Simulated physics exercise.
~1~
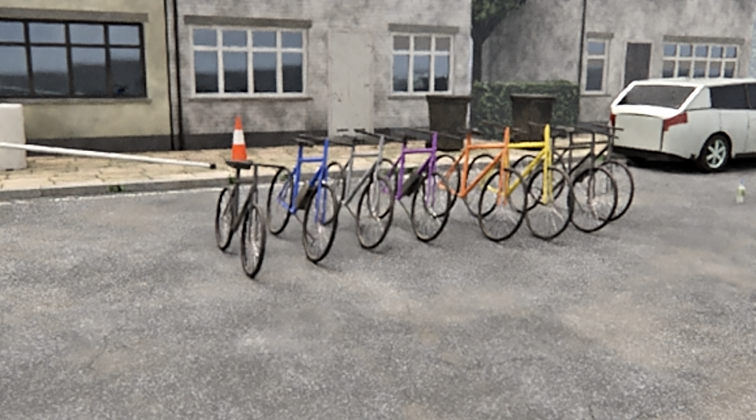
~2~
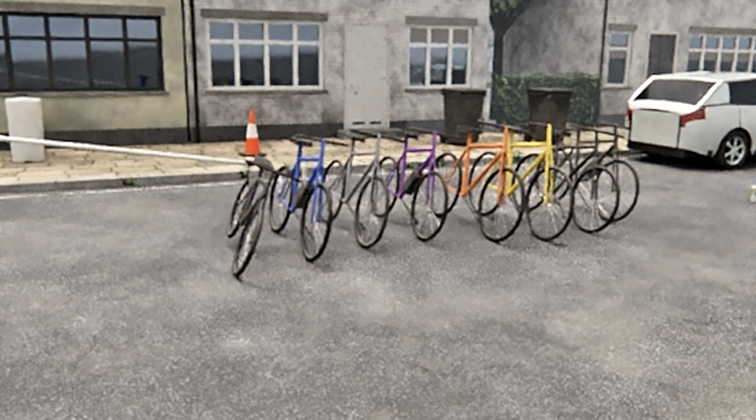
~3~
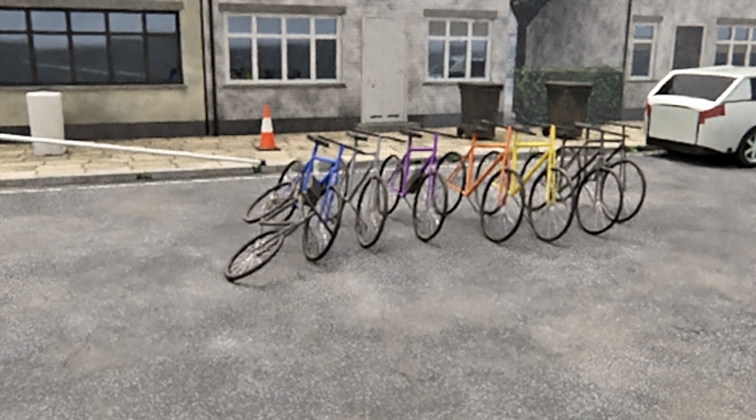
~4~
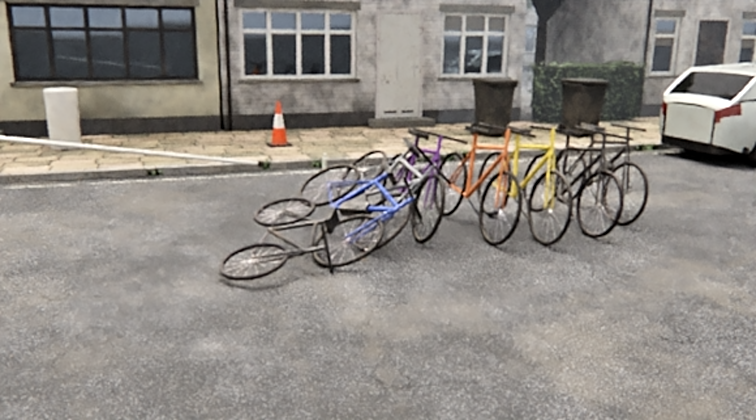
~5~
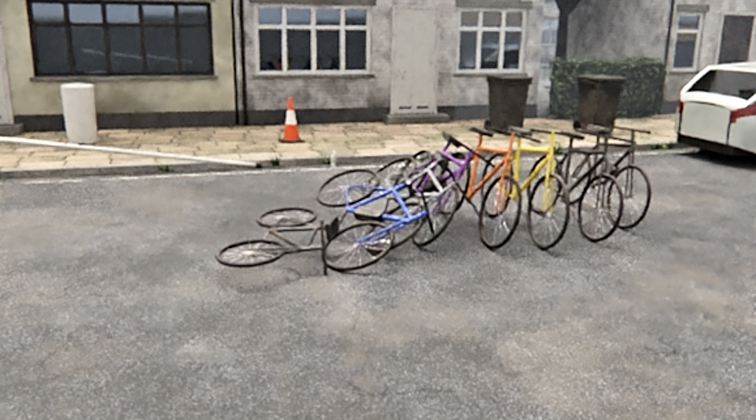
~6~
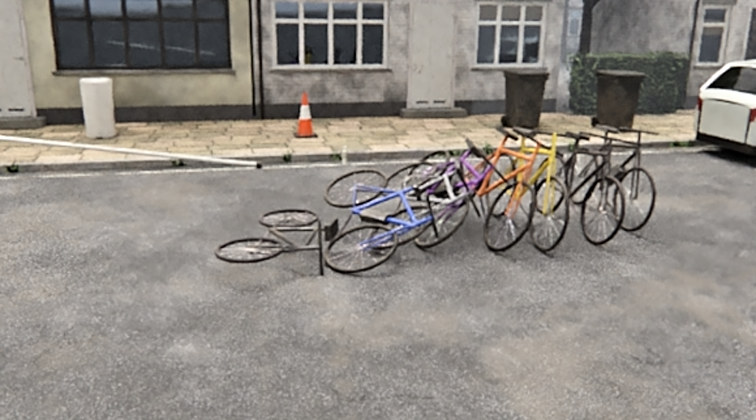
At first, a row of eight bicycles stands upright on a grey road in front of houses, with a pale pole, a traffic cone and a white car nearby. The dark bicycle at the left end tips to the right and drops almost flat. The blue bicycle beside it leans over steeply, followed by the grey one next to it. The purple bicycle then tilts as well, and the orange one starts to lean slightly. In the end, the yellow bicycle and the two dark ones at the right remain standing.
